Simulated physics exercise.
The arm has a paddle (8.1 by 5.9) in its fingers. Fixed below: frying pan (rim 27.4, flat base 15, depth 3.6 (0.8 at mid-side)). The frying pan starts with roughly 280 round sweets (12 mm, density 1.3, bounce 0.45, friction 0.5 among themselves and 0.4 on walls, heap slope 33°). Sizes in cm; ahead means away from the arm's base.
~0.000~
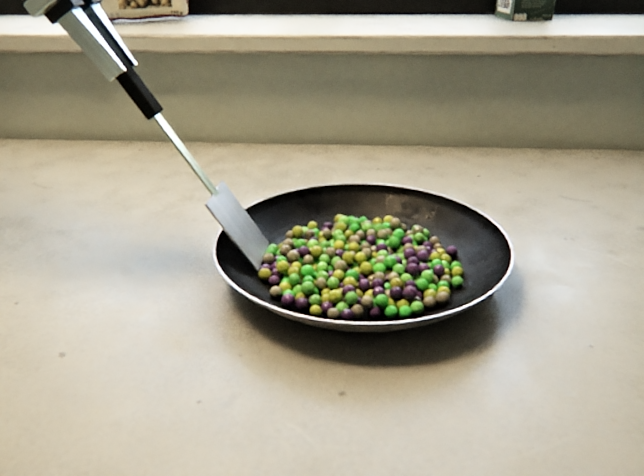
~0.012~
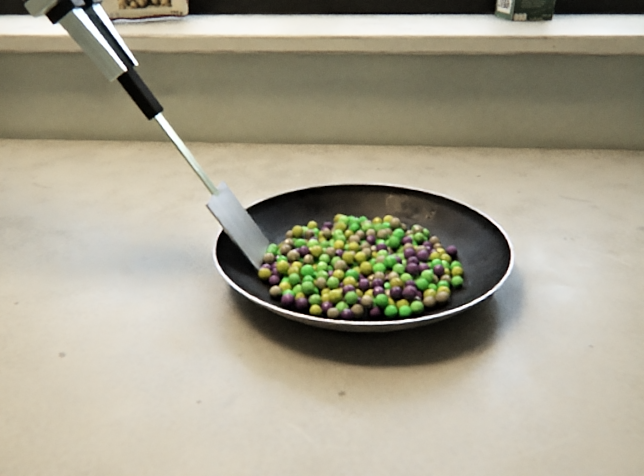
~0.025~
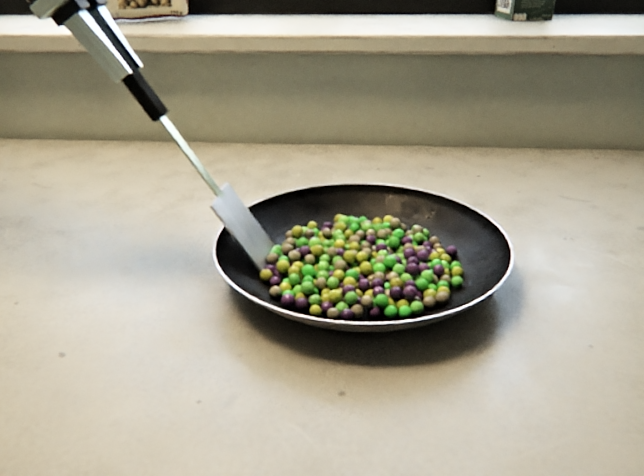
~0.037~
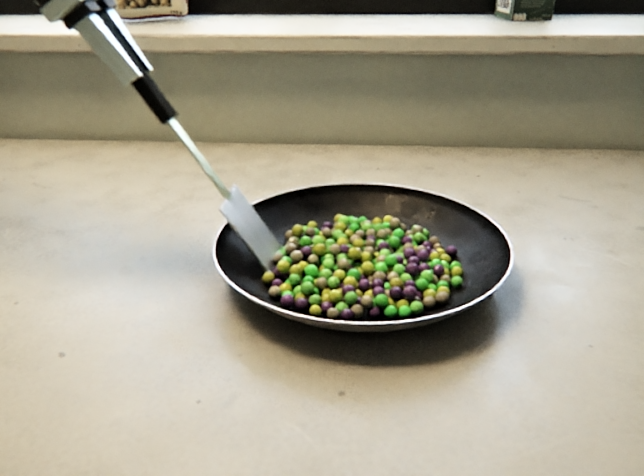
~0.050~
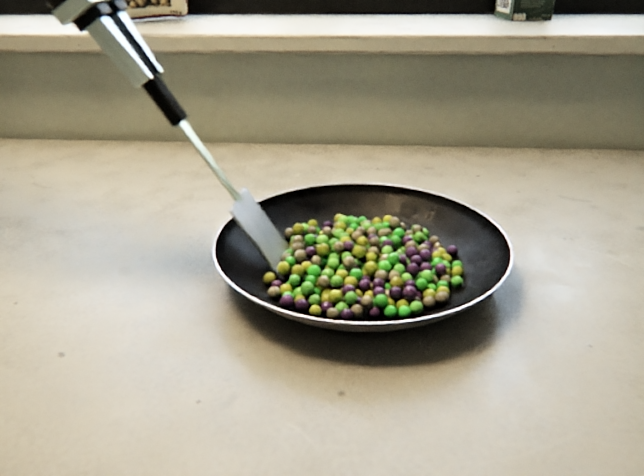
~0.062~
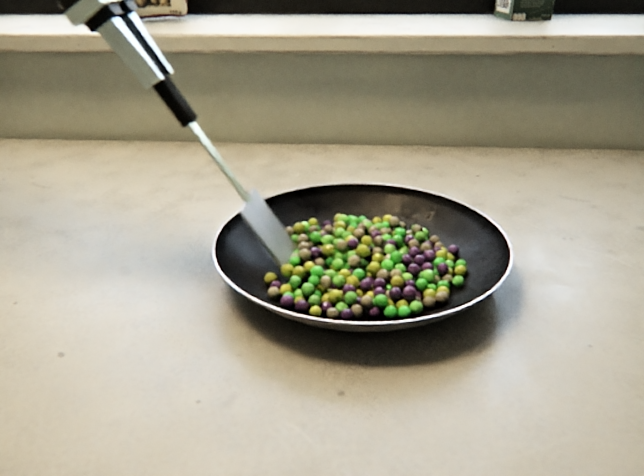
Robotic arm holding a flat paddle, easing it slightly right against a heap of green, yellow and purple sweets in a black frying pan.
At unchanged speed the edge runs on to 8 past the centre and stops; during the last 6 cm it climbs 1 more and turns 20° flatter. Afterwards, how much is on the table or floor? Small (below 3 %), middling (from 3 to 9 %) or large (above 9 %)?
On the table or floor the share is middling, from 3 to 9 %.
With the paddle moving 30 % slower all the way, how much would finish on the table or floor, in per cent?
Then about 0 per cent.
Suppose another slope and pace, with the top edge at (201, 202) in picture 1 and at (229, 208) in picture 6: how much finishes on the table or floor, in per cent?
Some 5 per cent.
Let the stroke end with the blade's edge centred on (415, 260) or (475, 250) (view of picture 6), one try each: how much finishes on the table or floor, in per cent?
Some 0 and 15 per cent.
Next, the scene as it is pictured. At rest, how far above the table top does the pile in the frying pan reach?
Some 5.0 cm.
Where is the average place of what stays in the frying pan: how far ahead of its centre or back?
Some 4.0 cm ahead.
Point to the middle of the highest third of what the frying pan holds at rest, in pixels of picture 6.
Around (460, 252).
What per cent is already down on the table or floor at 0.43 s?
Some 6 per cent.
After 0.13 s, sloping 58°, highest piece 3 above the table; 281 in the frying pan.
After 0.20 s, sloping 52°, highest piece 5 above the table; 281 in the frying pan.
After 0.43 s, sloping 38°, highest piece 4 above the table; 264 in the frying pan, 16 on the table or floor, 1 on the blade or in flight.
After 1.48 s, sloping 38°, highest piece 4 above the table; 264 in the frying pan, 17 on the table or floor.
At rest, 264 in the frying pan, 17 on the table or floor. That is 6 % on the table or floor.
